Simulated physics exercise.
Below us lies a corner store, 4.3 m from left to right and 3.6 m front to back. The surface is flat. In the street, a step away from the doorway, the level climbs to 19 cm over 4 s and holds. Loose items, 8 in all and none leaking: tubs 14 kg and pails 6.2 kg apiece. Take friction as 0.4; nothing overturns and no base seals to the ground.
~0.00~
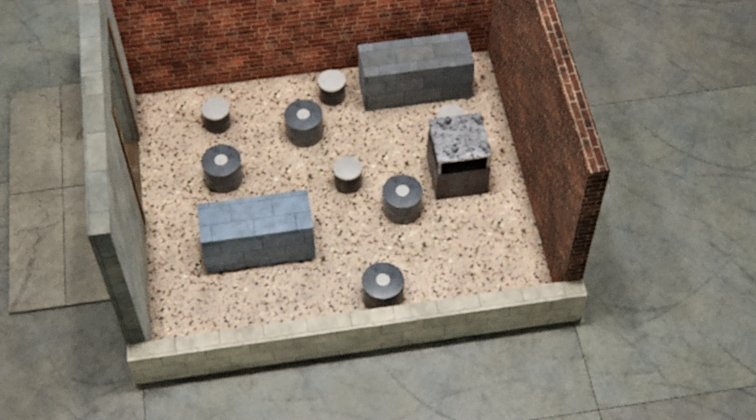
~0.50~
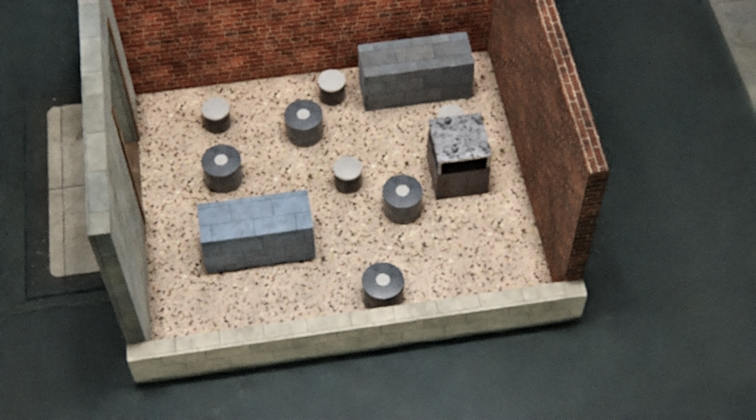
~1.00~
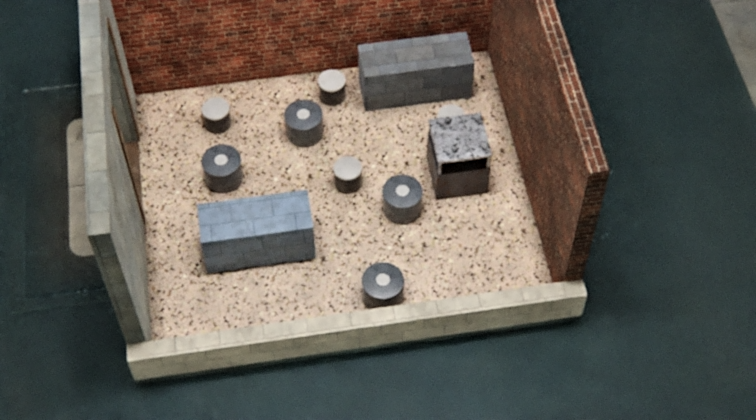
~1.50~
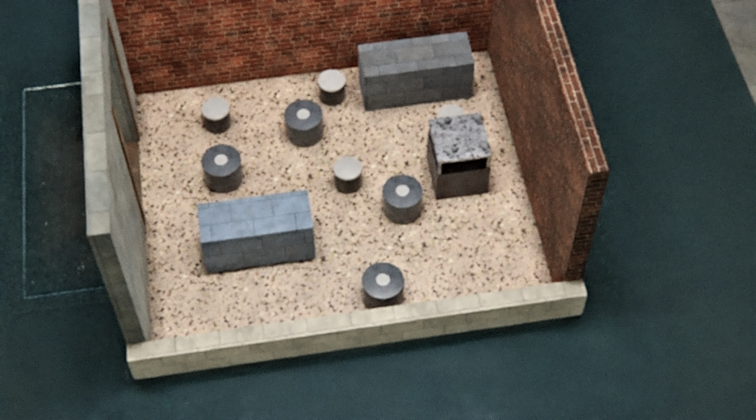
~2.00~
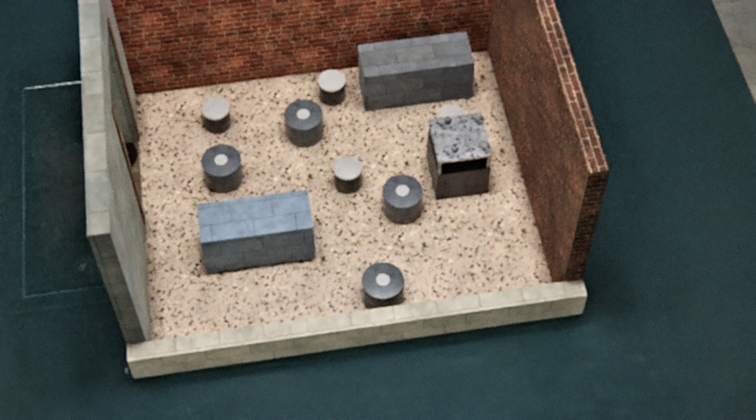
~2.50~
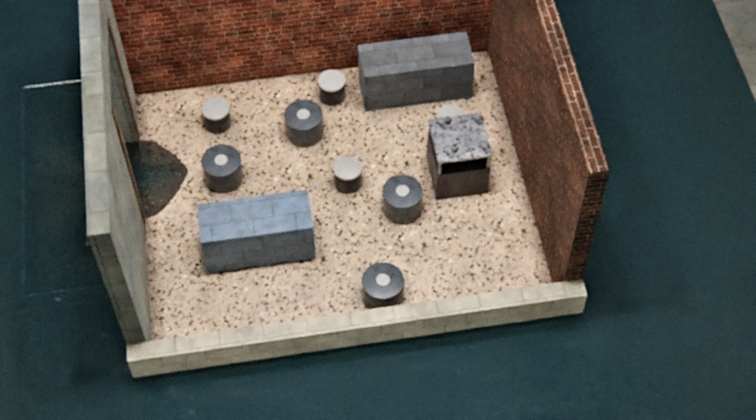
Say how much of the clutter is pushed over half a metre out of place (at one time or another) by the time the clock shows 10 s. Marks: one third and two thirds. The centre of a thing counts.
Share: Two thirds or more.
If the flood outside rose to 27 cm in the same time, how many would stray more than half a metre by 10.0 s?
In that case 8 of them.
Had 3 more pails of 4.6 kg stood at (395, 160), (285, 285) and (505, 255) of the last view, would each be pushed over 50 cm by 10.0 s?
In turn: More, less, less.
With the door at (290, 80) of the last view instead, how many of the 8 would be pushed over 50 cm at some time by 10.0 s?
Then 5.
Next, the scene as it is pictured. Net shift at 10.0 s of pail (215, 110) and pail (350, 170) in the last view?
In turn: 150 cm, 120 cm.
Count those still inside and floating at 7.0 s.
I count 2.
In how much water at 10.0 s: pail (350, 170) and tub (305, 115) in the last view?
Roughly 10 and 10 cm.
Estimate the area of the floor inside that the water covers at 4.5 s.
Roughly 4.0 m2.
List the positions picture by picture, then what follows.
A tub at (383, 280) rests on the ground; a tub at (303, 114) rests on the ground; water covers 0.0 m2; 0 of 8 have shifted, in the first frame.
A tub at (383, 280) rests on the ground; a tub at (303, 114), on the bottom; water covers 0.0 m2; 0 of 8 have shifted, in the second frame.
A tub at (383, 280), on the bottom; a tub at (303, 114), on the bottom; 0.0 m2 under water; 0 of 8 have shifted, in the third frame.
A tub at (383, 280), on the bottom; a tub at (303, 114), on the bottom; 0.0 m2 under water; 0 of 8 have shifted, in the fourth frame.
A tub at (383, 280), on the bottom; a tub at (303, 114), on the bottom; water covers 0.0 m2; 0 of 8 have shifted, in the fifth frame.
A tub at (383, 280) rests on the ground; a tub at (303, 114), on the bottom; water covers 0.4 m2; 0 of 8 have shifted, in the sixth frame.
After 3.5 s 0 of 8 are over 50 cm from their spots; 0 afloat.
After 4.5 s 0 of 8 are over 50 cm from their spots; 0 afloat.
After 7.0 s 3 of 8 are over 50 cm from their spots; 2 afloat.
After 10.0 s 7 of 8 are over 50 cm from their spots, and 7 have been at some point; 4 afloat.
